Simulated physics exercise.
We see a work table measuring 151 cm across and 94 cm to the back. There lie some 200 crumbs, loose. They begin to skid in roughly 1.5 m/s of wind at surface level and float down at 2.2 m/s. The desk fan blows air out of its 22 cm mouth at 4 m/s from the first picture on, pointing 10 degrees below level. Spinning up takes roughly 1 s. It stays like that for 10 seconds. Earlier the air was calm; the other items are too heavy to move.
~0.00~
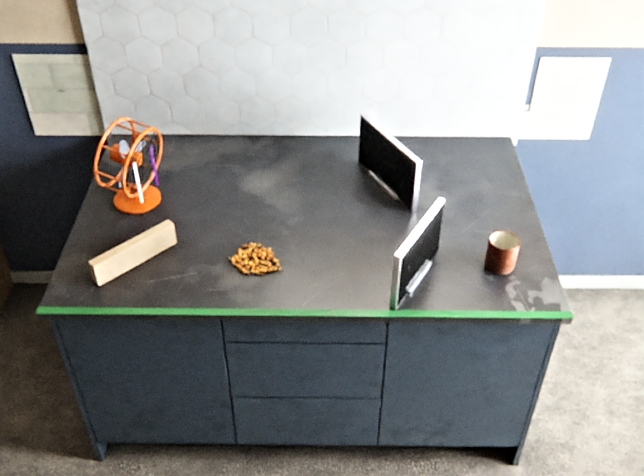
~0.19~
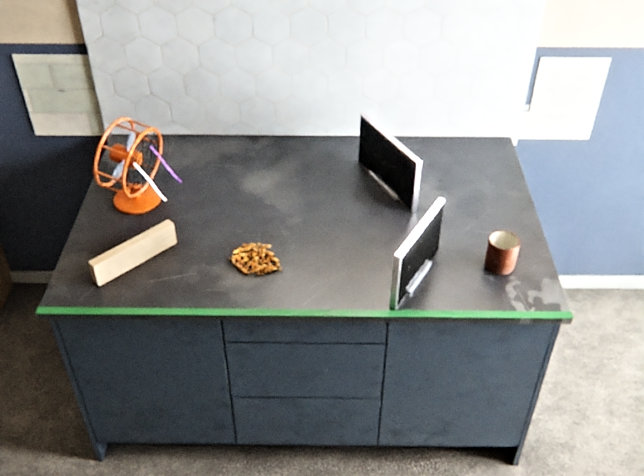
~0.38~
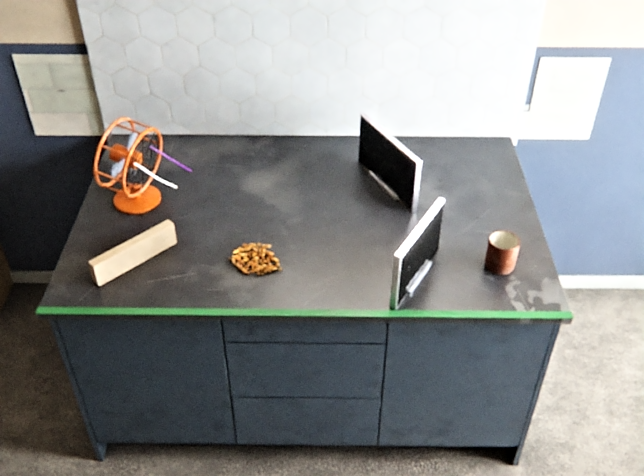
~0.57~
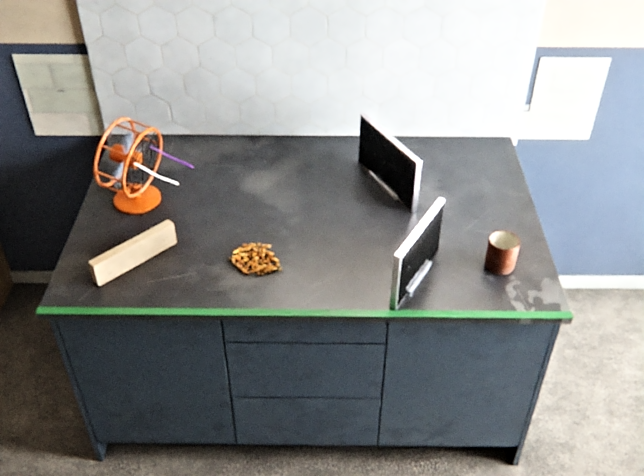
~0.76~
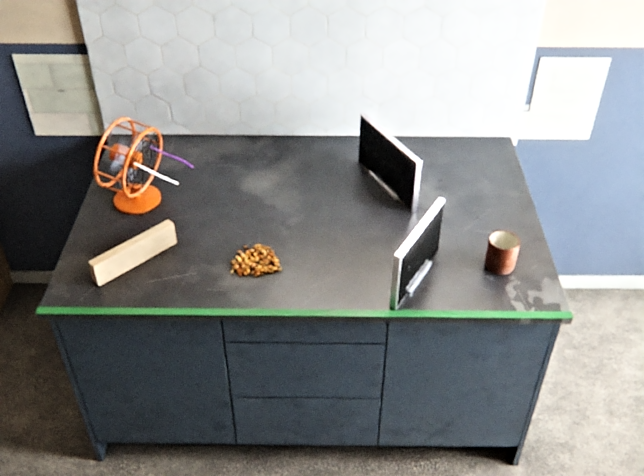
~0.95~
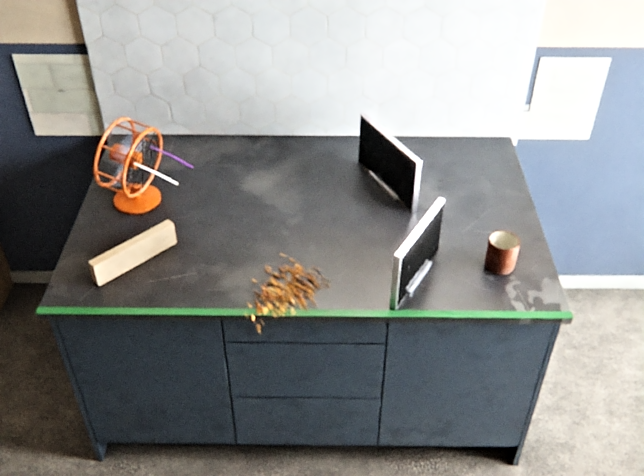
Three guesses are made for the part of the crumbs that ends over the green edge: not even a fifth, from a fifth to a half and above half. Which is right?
The share tops half.
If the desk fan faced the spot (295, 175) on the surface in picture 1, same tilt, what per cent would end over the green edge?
Then roughly 0 per cent.
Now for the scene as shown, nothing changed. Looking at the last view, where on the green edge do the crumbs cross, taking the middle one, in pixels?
The middle of the crossings lies near (315, 316) in the last picture.
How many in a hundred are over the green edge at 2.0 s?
I reckon close to 100 %.
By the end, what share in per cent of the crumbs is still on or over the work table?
Near 0 %.
After 2.0 s the count stands so, 100 % are over the green edge.
After 3.2 s the count stands so, 100 % are over the green edge.
After 5.5 s the count stands so, 100 % are over the green edge.
After 10.0 s, at the end, 100 % are over the green edge.
